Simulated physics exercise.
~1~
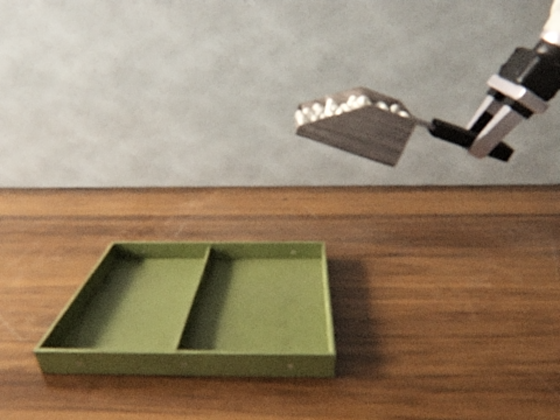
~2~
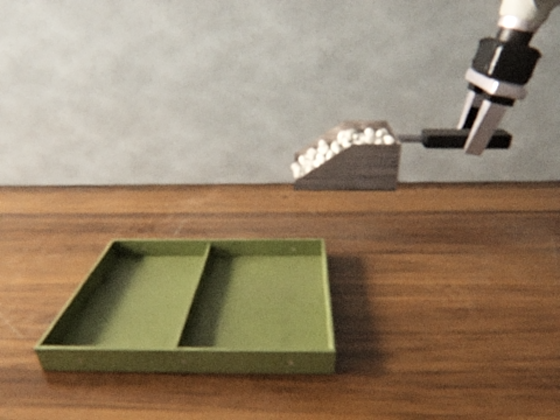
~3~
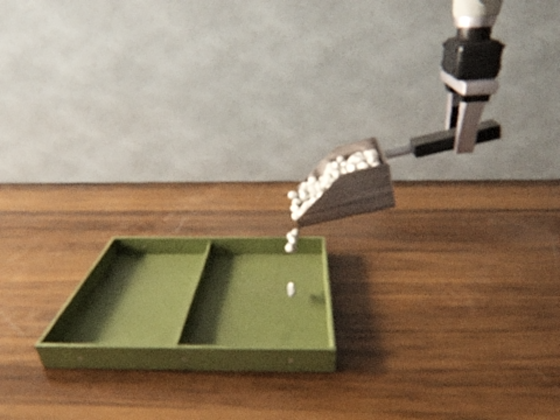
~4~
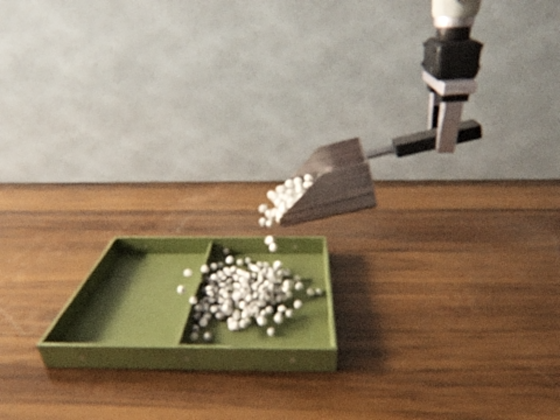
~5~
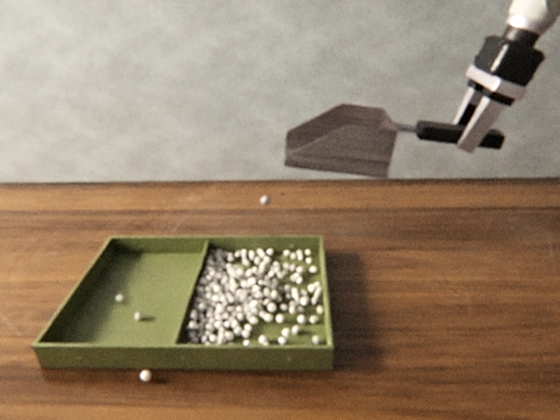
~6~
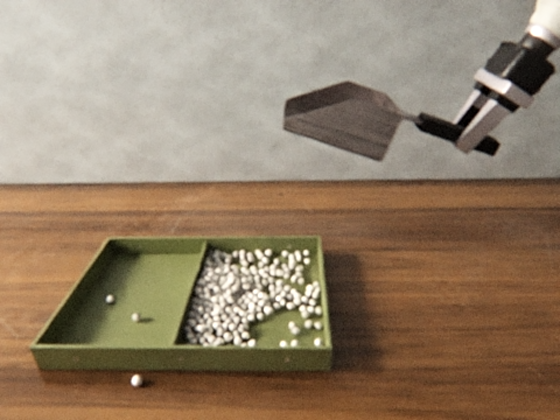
On a wooden table top before a mottled grey wall, seen from slightly above by a gently swaying camera, a green tray with one cross wall sits at the left. At the upper right, a robot arm holds a grey metal scoop heaped with small white beads. The arm lowers the scoop and tips it forward, and beads spill over its front edge into the tray's right part. It then lifts and tilts the emptied scoop back. Nearly all the beads lie spread in the right part, with two in the left part and one on the table in front.
